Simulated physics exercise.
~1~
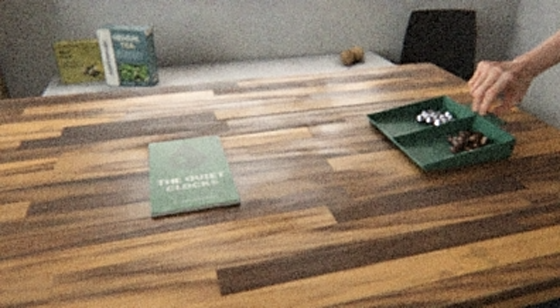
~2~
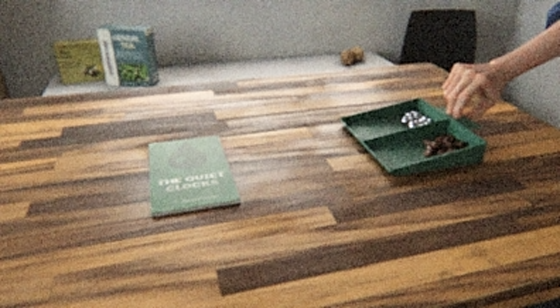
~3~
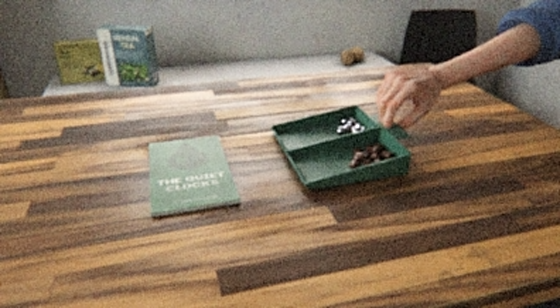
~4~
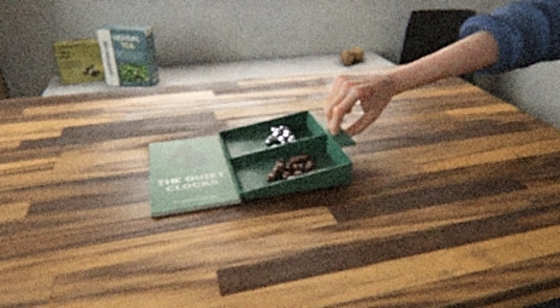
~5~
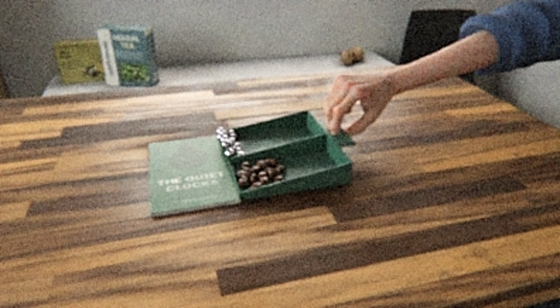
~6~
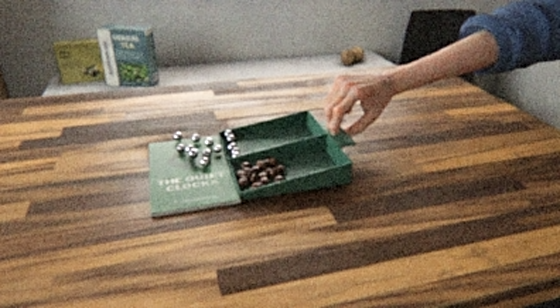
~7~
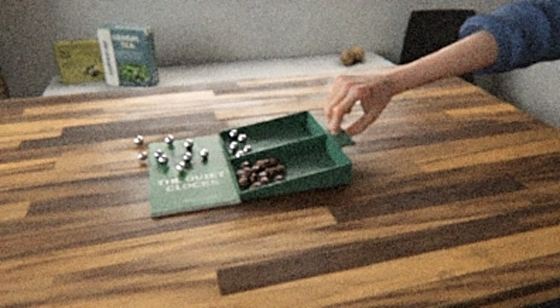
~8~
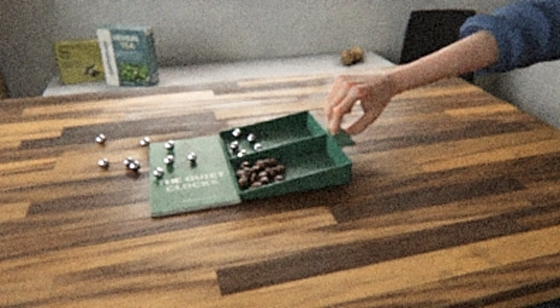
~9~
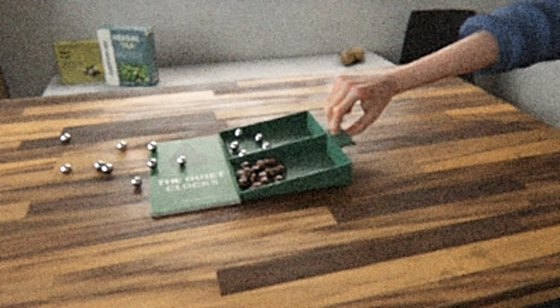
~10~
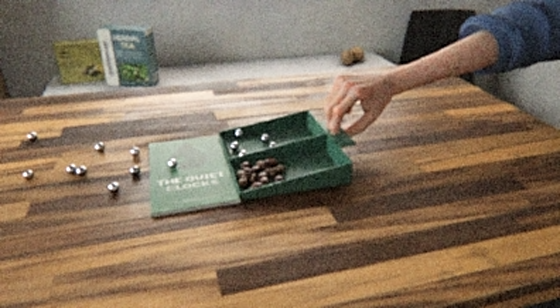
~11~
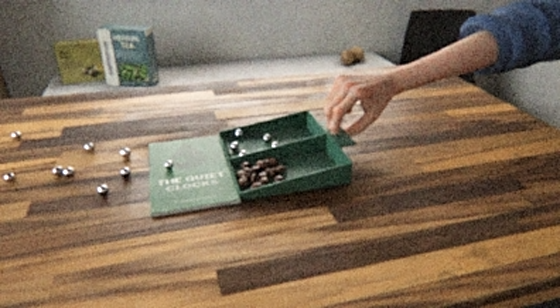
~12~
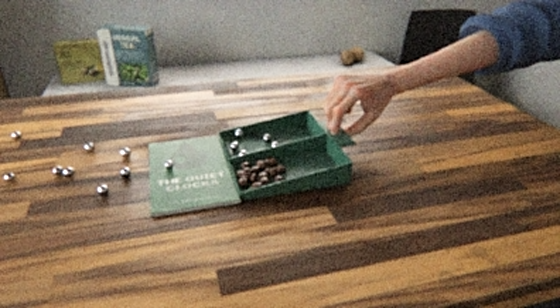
The clip opens on a striped wooden counter where a hand holds a green tray with two compartments, shiny little balls in the farther one and brown, bean-like pieces in the nearer one. The hand slides the tray left toward a thin green book lying flat. The tray meets the book's edge and stops, while the contents keep sliding toward the front rim. Many of the shiny balls spill over it, cross the book and roll left over the counter. They come to rest scattered, with one on the cover and a few still in the tray, while all the brown pieces stay inside.
